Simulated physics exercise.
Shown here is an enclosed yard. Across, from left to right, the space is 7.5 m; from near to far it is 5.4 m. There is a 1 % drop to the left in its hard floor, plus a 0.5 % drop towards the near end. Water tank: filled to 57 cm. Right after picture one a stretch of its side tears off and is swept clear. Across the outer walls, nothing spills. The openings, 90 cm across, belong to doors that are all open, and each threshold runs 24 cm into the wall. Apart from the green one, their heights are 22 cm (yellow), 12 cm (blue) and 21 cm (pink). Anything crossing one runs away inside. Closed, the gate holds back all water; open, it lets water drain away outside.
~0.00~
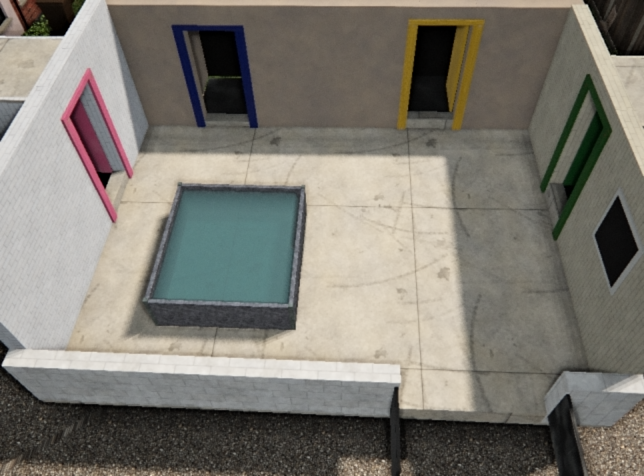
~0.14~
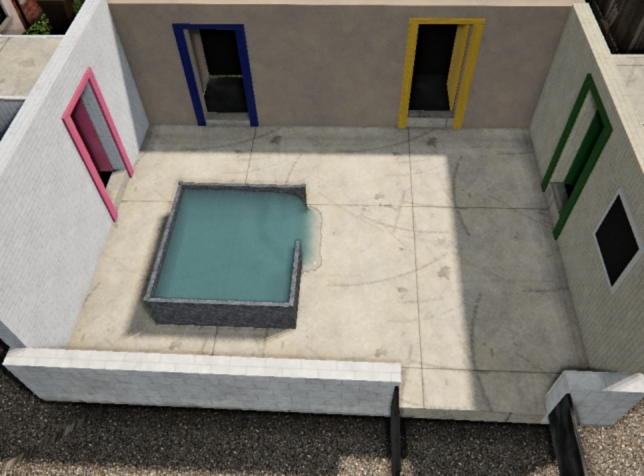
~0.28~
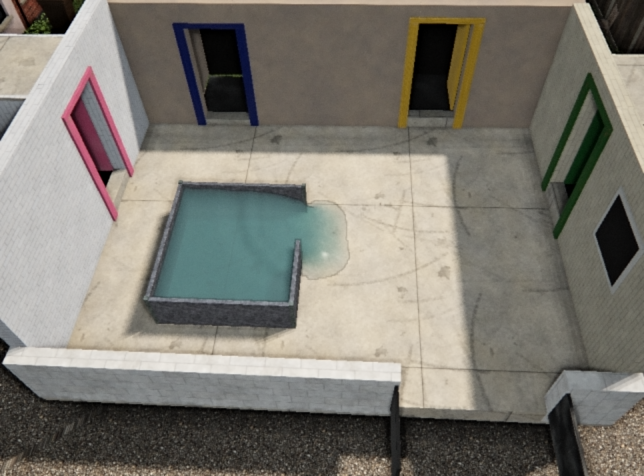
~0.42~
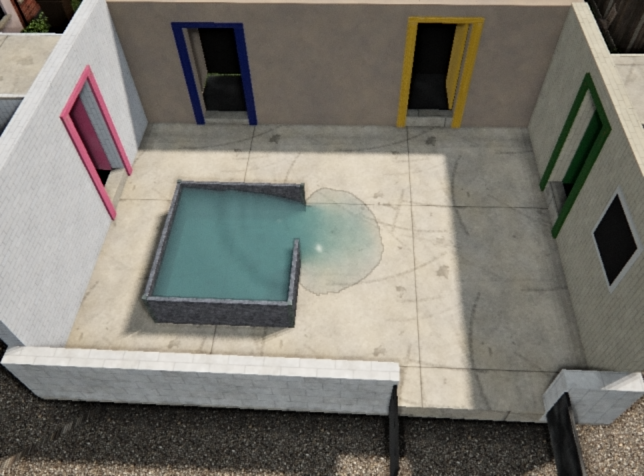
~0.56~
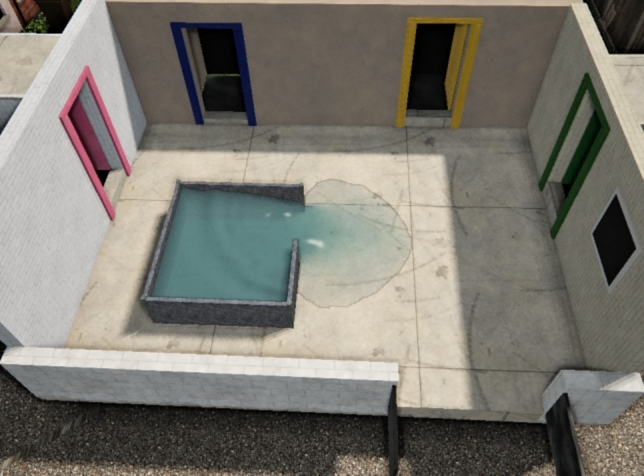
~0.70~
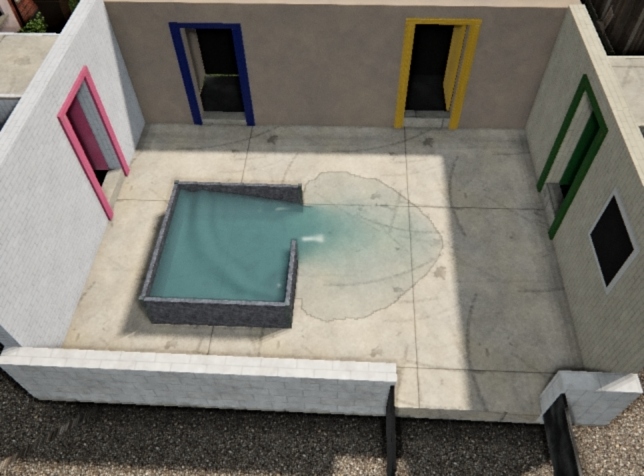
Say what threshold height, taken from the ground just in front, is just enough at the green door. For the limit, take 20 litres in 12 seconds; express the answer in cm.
I would put it at 14 cm.
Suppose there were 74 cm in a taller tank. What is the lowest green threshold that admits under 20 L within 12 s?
Some 20 cm.
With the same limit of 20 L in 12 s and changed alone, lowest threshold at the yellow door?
Yellow - roughly 8.5 cm.
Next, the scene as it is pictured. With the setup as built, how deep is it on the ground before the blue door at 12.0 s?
It stands about 3.0 centimetres deep.
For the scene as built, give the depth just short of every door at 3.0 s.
Centimetres: Yellow = 11, blue = 0, pink = 0, green = 18.
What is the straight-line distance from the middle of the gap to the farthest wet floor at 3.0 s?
Distance from gap: Approx. 4.8 m.
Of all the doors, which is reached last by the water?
Pink, last of all.
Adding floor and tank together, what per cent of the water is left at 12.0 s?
Roughly 74 %.
After 1.4 s water covers 30 % of the floor, deepest (32 cm) near (306, 232); it has not reached the green door.
After 3.0 s water covers 50 % of the floor, deepest (30 cm) near (524, 147); 18 cm at the green door, 0 litres in over its 26 cm threshold.
After 12.0 s water covers 95 % of the floor, deepest (9 cm) near (65, 376); 4 cm at the green door, 0 litres in over its 26 cm threshold.
At the green door as built, the water arrived by 1.5 s and peaked near 21 cm at 2.6 s.
With a threshold of 11.5 cm, 44 litres would have come in within the 12 s; with 15.5 cm, 10 litres. So under 20 litres takes about 14 cm.
